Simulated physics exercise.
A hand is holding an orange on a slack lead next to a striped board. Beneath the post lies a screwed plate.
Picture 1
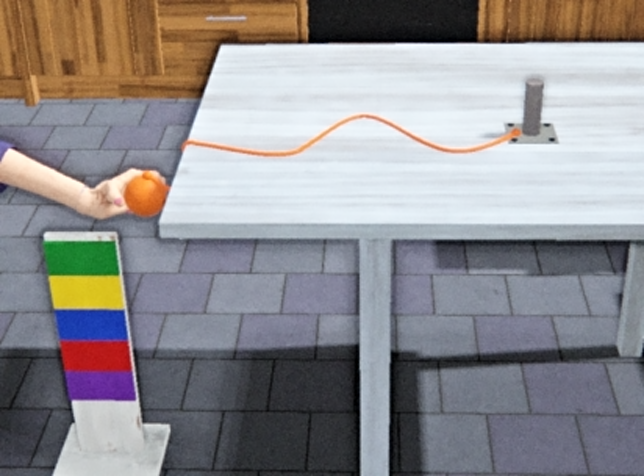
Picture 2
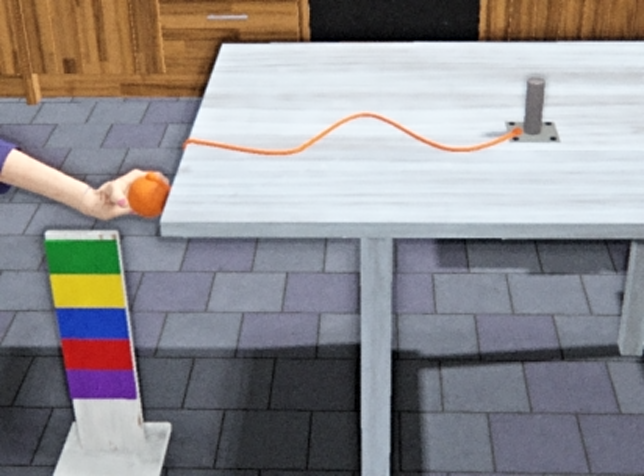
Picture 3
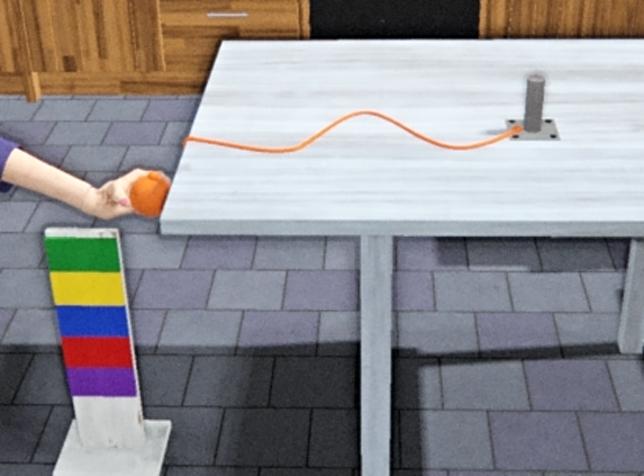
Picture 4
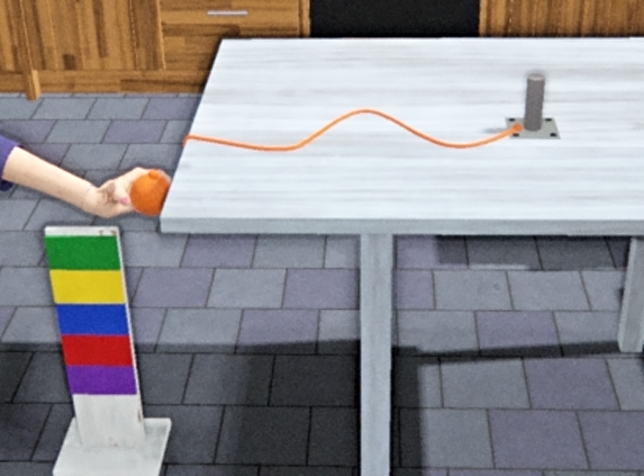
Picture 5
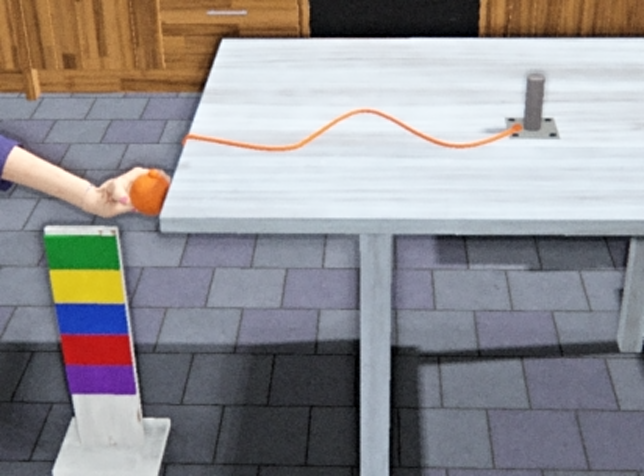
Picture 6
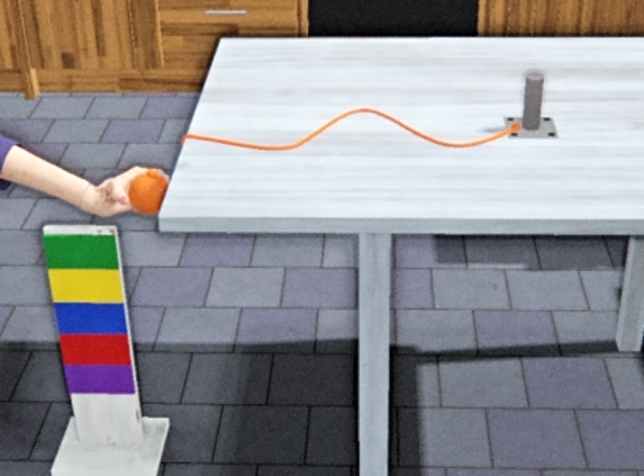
A hand holds an orange ball still beside a table with a wavy orange cord.
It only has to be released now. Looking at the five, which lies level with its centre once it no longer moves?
The blue one lies level with its centre.
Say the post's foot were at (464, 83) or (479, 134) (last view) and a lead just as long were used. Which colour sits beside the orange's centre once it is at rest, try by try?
For the first try, red; for the second, red.
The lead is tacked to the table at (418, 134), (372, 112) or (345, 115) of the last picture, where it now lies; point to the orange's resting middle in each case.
(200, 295), (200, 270), (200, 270).
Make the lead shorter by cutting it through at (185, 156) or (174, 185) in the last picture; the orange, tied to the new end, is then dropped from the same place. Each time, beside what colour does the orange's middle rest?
Green; yellow.
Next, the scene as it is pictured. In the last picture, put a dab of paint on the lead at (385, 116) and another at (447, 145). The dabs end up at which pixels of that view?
First: (338, 128). Second: (428, 128).
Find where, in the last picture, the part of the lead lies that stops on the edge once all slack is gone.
The piece you want is at about (281, 149).
Early on, orange near (163, 287); level with yellow.
Midway, orange near (216, 307); level with blue.
Near the end, orange near (195, 313); level with blue.
Finally, orange near (203, 313); level with blue. At blue.
